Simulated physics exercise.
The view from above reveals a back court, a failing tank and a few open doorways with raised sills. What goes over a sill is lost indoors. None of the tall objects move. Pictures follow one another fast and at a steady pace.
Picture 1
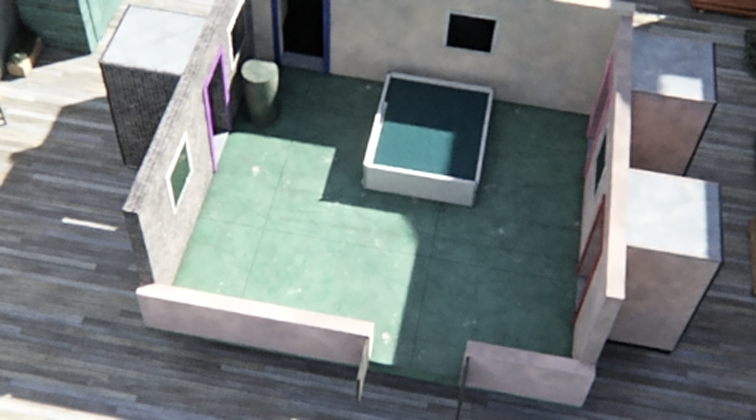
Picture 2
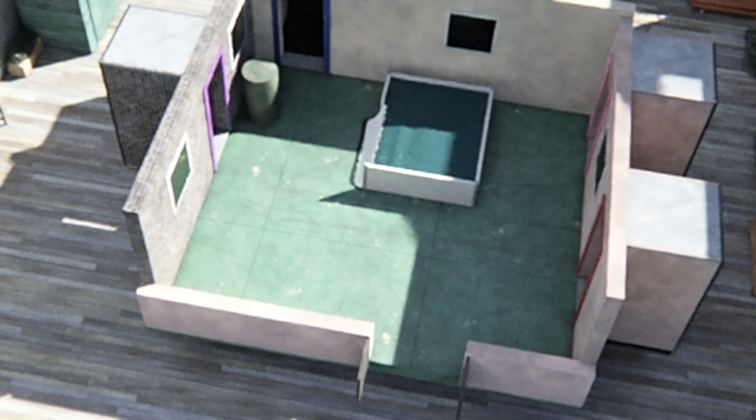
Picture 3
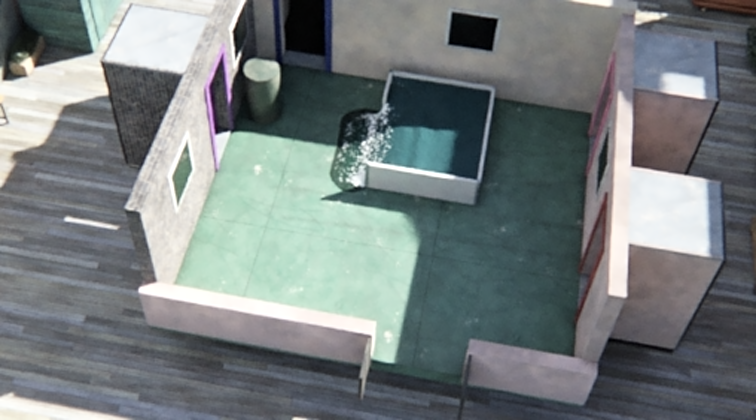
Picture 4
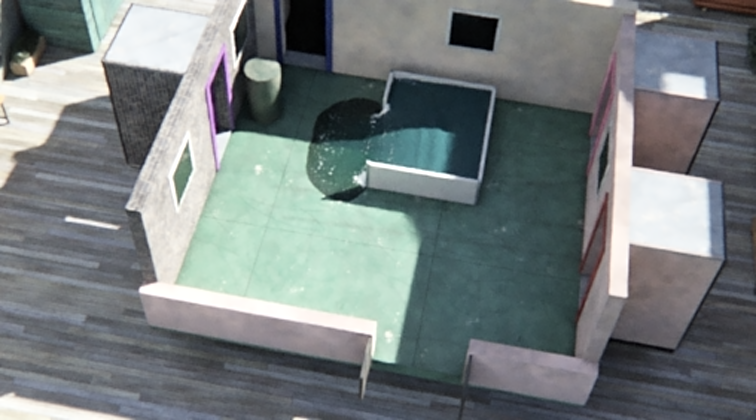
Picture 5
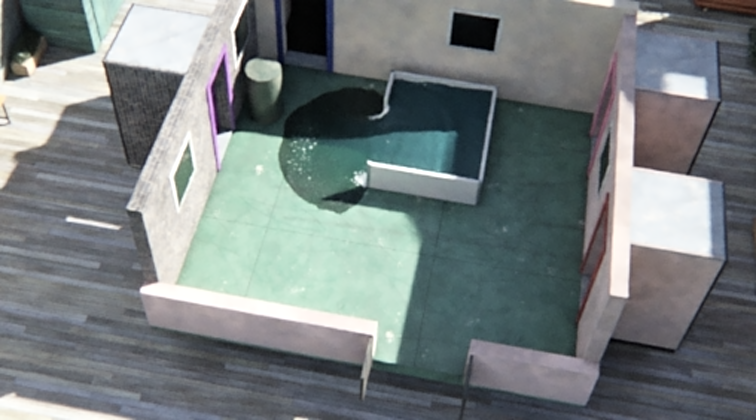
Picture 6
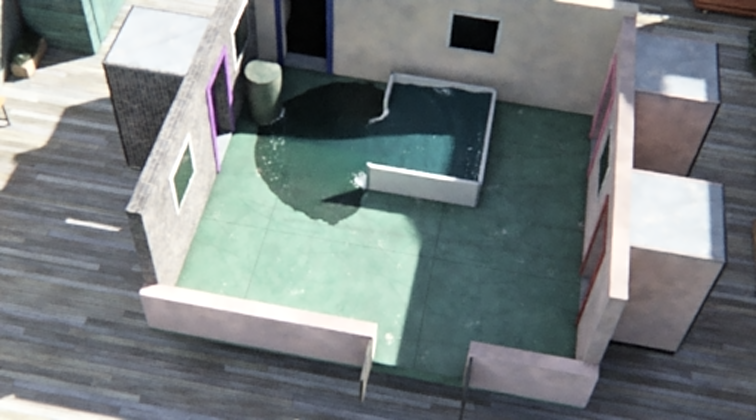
Water bursts from the left side of a tank and spreads across the green floor.
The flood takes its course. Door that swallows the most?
Purple.
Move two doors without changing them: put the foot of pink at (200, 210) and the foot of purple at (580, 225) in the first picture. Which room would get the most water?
That is the pink-painted one.
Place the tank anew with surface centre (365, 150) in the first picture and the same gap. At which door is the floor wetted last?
Answer: The one in pink.
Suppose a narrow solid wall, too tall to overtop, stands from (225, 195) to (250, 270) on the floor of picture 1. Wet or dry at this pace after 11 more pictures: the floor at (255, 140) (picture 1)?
There: Wet.
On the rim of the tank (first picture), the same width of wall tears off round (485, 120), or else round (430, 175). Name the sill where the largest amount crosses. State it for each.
Case 1 - the pink one. Case 2 - the red door.
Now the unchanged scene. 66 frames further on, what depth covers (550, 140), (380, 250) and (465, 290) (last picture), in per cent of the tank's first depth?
Respectively 2, 4 and 6 per cent.
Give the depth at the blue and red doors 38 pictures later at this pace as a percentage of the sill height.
I'd put it at close to 50 and 0 per cent.
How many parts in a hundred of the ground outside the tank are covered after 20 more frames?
Some 40 in a hundred.
A moment on, water covers 25 % of the floor; pink door not reached, red door not reached, blue door wet at the sill, nothing in, purple door some in.
Next, water covers 30 % of the floor; pink door not reached, red door not reached, blue door wet at the sill, nothing in, purple door a lot in.
Then, water covers 40 % of the floor; pink door not reached, red door not reached, blue door a trickle in, purple door a lot in.
Later, water covers 70 % of the floor; pink door not reached, red door not reached, blue door a trickle in, purple door a lot in.
In the end, water covers 90 % of the floor; pink door wet at the sill, nothing in, red door some in, blue door a trickle in, purple door a lot in; the purple door has let in the most.
